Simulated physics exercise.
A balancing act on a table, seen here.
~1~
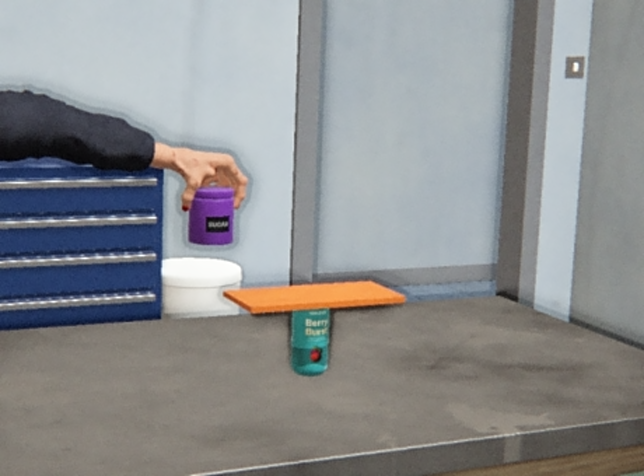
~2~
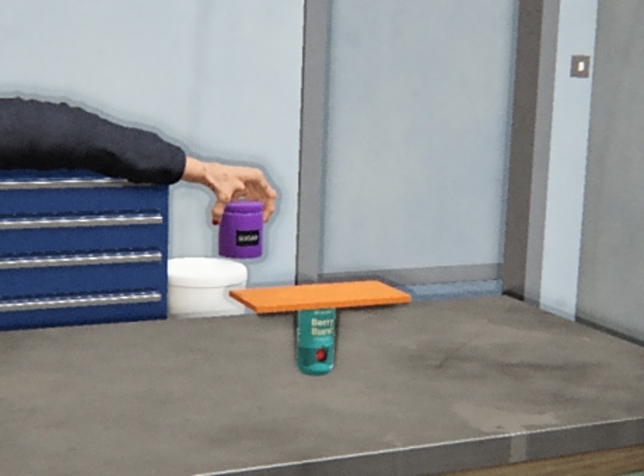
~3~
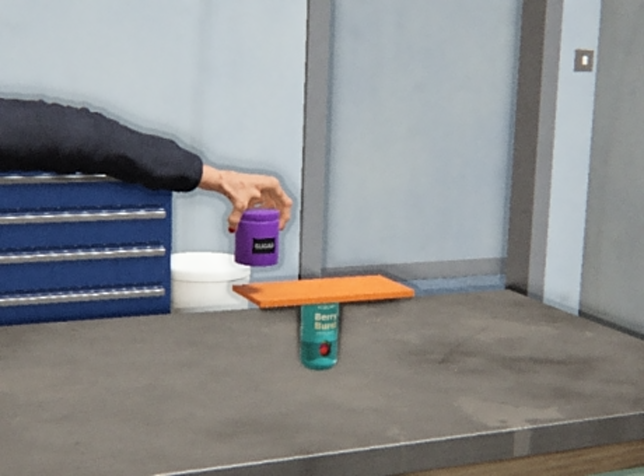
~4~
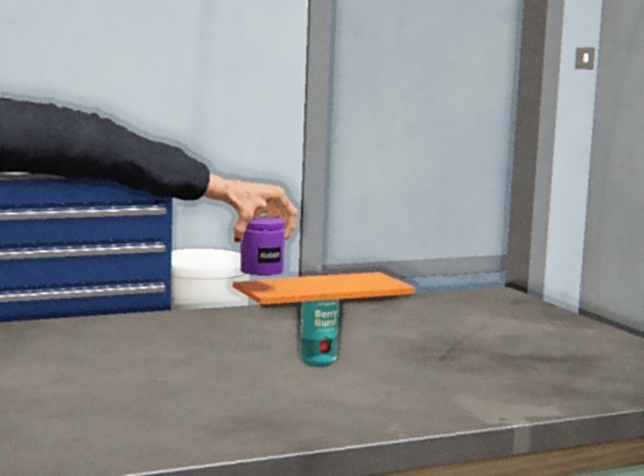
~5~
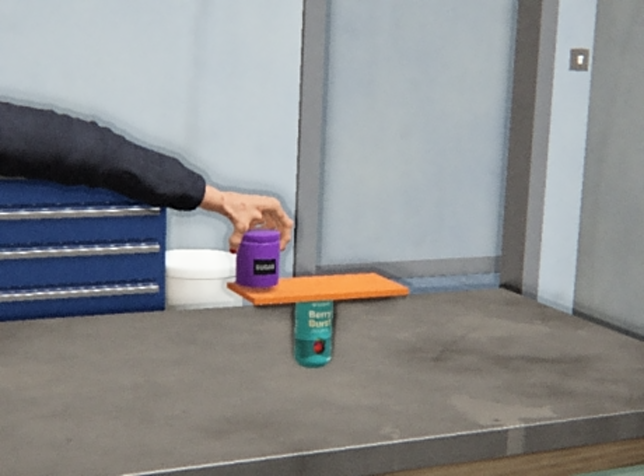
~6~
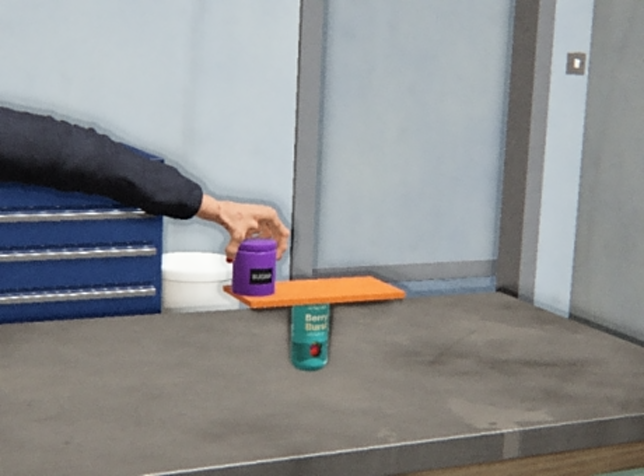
Purple jar being lowered by a hand onto the left end of an orange board resting across a teal can.
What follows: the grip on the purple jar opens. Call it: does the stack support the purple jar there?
No, it does not.
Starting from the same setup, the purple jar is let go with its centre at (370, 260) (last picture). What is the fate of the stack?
Result: The stack tips over.
Then, 0.30 s later than the last frame, purple jar now fallen; orange board tilted by 46°.
Then, 0.60 s later than the last frame, orange board on its side.
Then, 1.00 s later than the last frame, orange board now fallen.
When it is over, fallen, purple jar and orange board; turquoise can as before. The stack comes apart.
